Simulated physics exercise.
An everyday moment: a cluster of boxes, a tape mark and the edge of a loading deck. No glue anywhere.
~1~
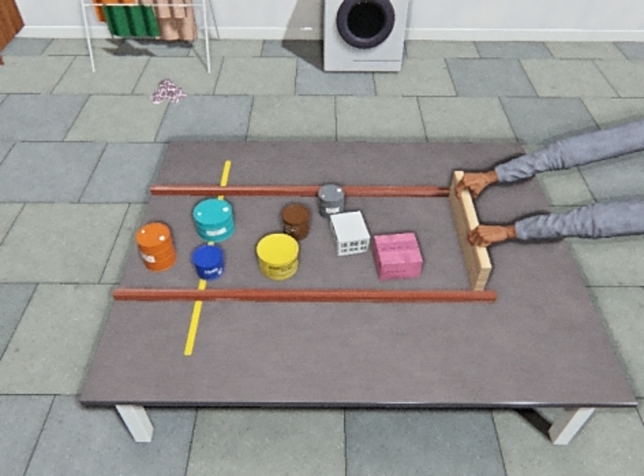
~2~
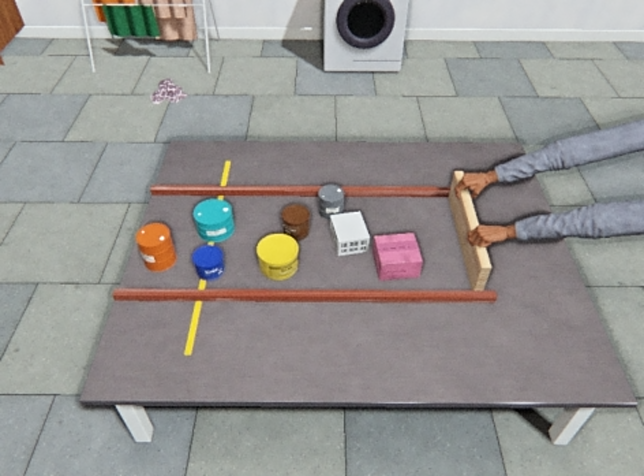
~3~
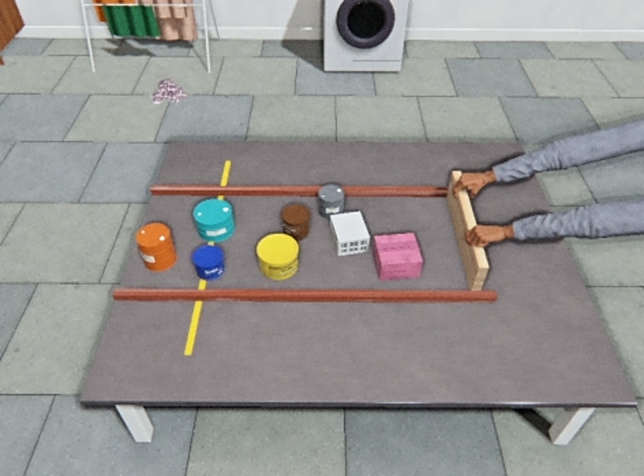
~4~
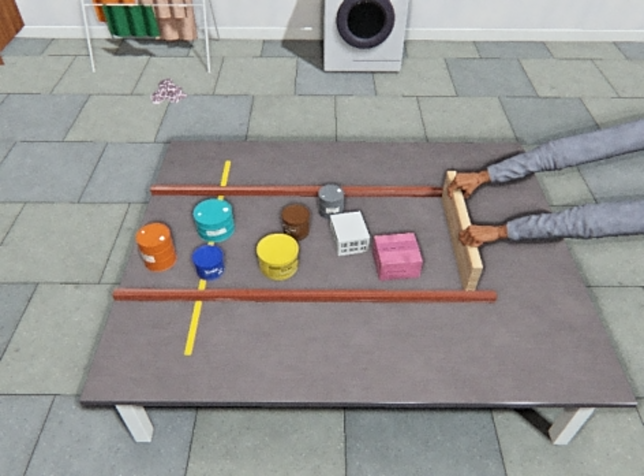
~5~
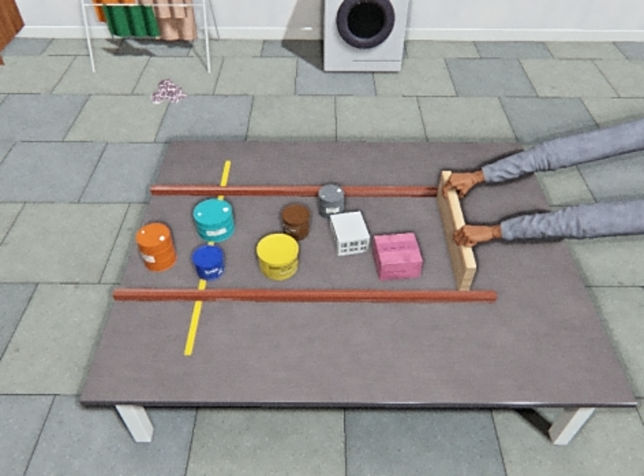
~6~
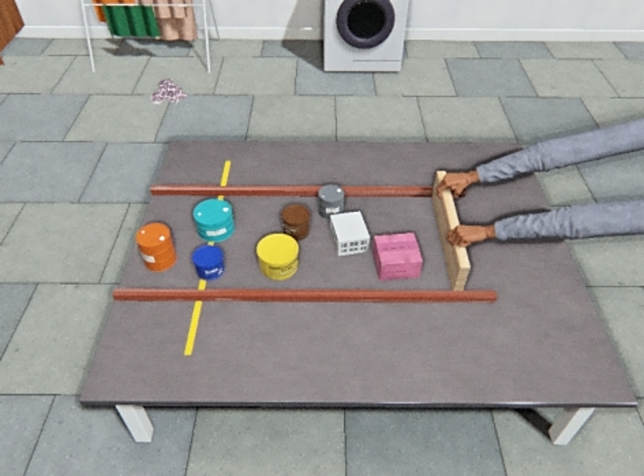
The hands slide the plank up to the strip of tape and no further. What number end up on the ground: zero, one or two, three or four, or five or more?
Here the number that fall off is one or two.
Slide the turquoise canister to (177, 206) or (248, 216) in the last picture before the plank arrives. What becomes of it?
Place by place, it holds on; remains up.
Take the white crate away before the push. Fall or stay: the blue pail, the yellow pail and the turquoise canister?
The blue pail comes down, the yellow pail holds on, the turquoise canister does not fall.
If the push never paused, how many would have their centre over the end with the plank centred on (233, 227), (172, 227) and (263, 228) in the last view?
It would be 0, 4 and 0.
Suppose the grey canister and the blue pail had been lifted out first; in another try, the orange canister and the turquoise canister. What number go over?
It would be 1 and 1.
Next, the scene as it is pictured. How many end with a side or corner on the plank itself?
The number is 3.
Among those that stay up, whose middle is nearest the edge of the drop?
The yellow pail ends nearest.
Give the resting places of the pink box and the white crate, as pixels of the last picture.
First (183, 265), then (189, 235).
Soon after, none off yet; orange canister at rest near (157, 248); turquoise canister at rest near (214, 220); blue pail at rest near (209, 263).
At rest, the number that fall off is one or two; fallen, blue pail and orange canister.
